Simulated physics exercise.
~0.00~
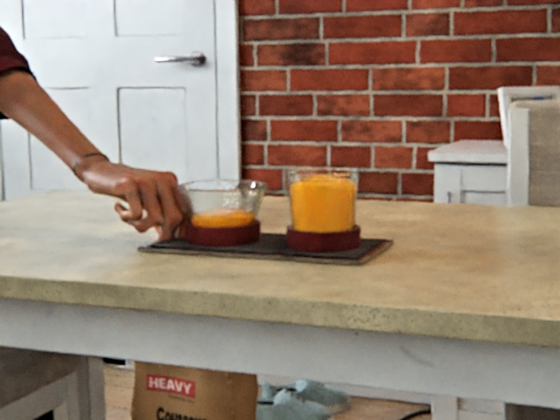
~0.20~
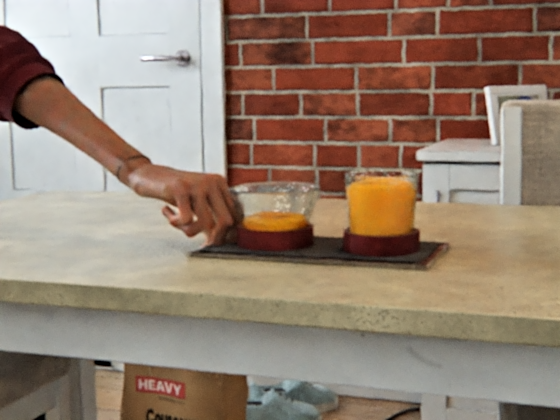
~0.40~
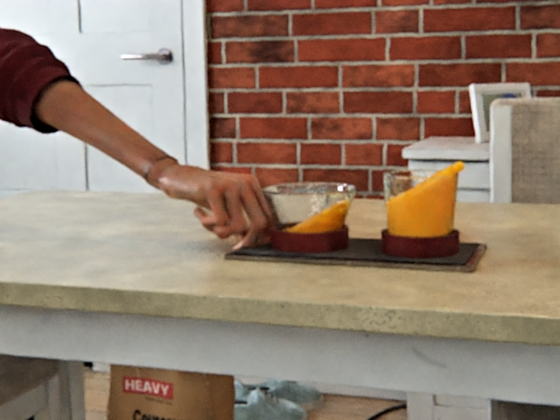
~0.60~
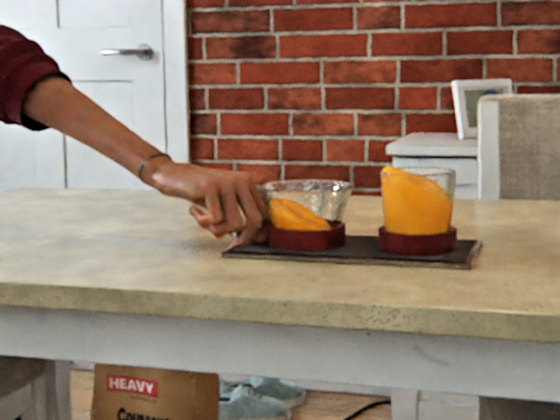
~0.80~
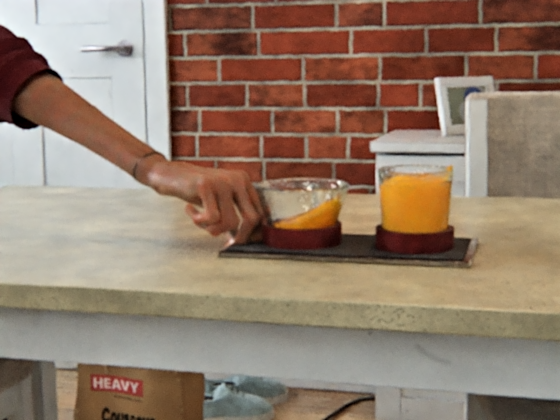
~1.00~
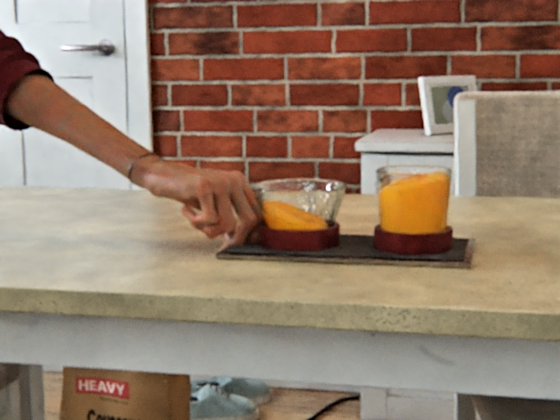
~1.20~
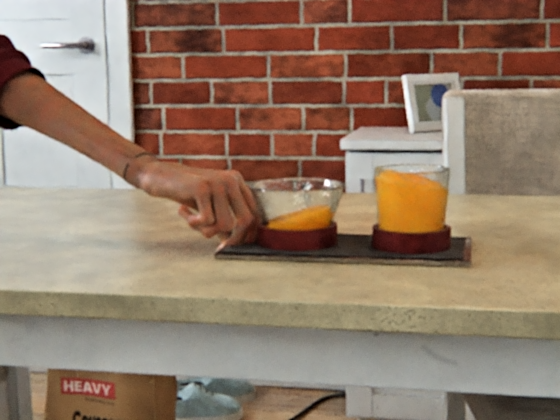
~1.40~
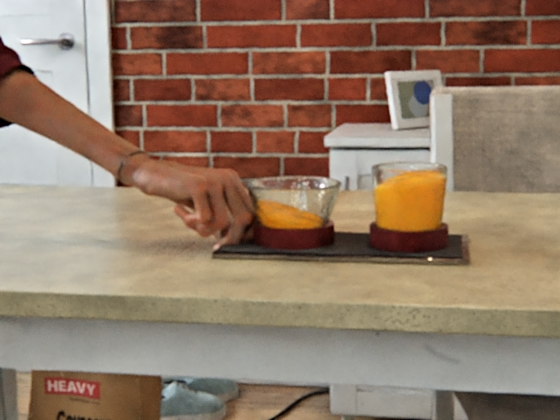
Hand sliding a dark tray with two glasses of orange juice right along a table, then stopping as the juice sloshes.
